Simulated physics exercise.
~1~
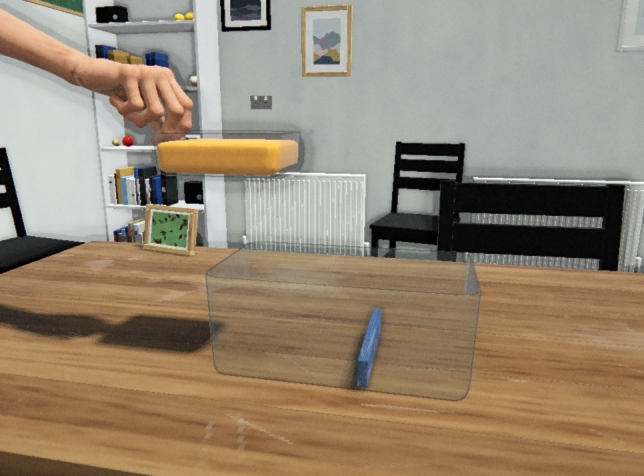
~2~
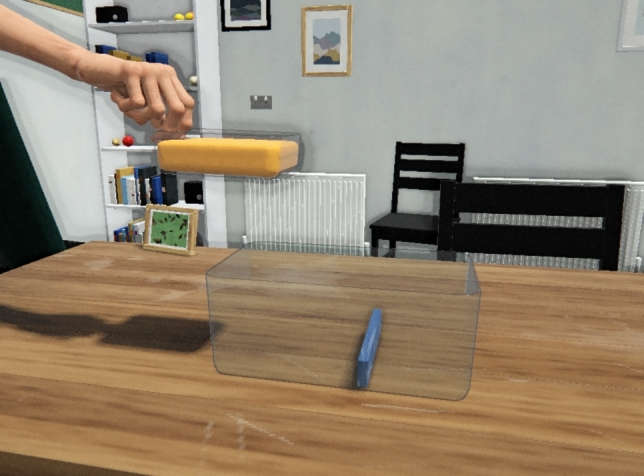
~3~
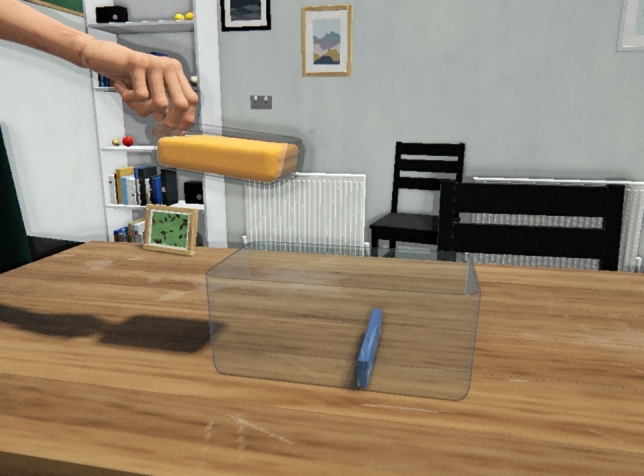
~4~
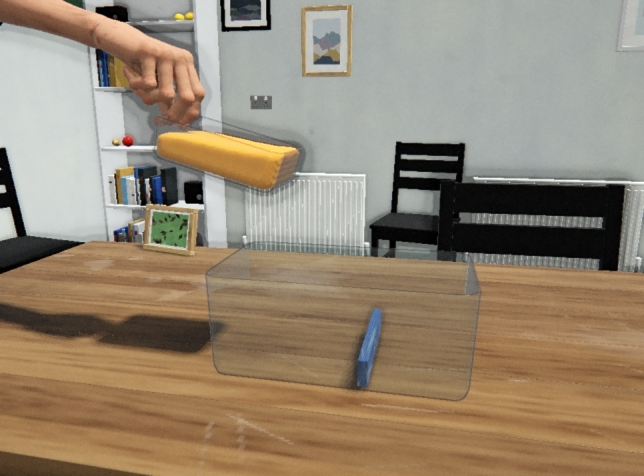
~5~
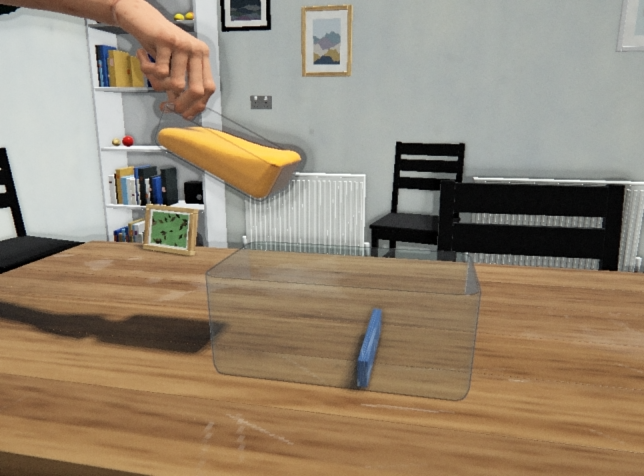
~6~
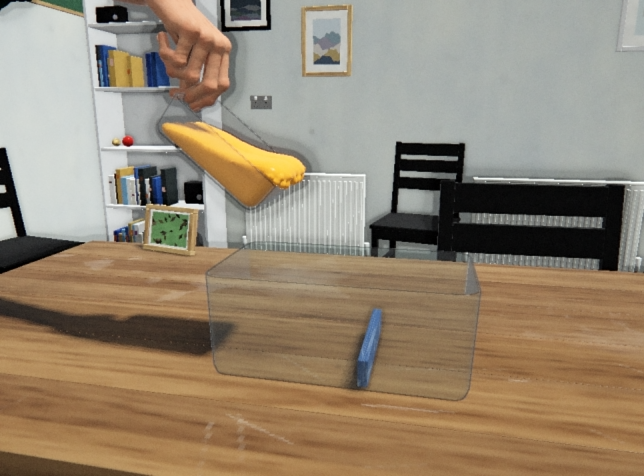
A bare hand reaches in from the upper left, holding a clear oblong tub of orange-yellow juice above a wooden table, seen from just above table height in a grey-walled room. Below sits a long clear basin with a low blue wall across its floor, before black chairs, a white radiator and bookshelves. The hand steadily tilts the tub rightward, and juice slides to its lower right rim and begins passing over.
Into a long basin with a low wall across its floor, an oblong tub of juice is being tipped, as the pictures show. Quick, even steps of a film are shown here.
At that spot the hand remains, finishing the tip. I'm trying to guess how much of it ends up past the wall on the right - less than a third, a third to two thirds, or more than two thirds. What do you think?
The share right of the wall is going to stay short of a third.
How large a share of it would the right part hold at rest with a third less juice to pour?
I'd put it at some 10 %.
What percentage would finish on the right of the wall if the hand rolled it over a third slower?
Around 10 percent.
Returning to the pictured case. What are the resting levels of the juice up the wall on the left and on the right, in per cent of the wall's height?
Close to 40 for the left and 20 for the right.
A moment on, the oblong tub is tipped right over and 6 per cent is still to pour, 83 is left of the wall and 1 right of it.
Next, the oblong tub is tipped right over and 0 per cent is still to pour, 70 is left of the wall and 9 right of it.
Then the oblong tub is tipped right over and 0 per cent is still to pour, 73 is left of the wall and 17 right of it.
Later the oblong tub is tipped right over and 0 per cent is still to pour, 73 is left of the wall and 17 right of it.
Finally, 73 per cent lies left of the wall, 18 right of it and 10 outside.
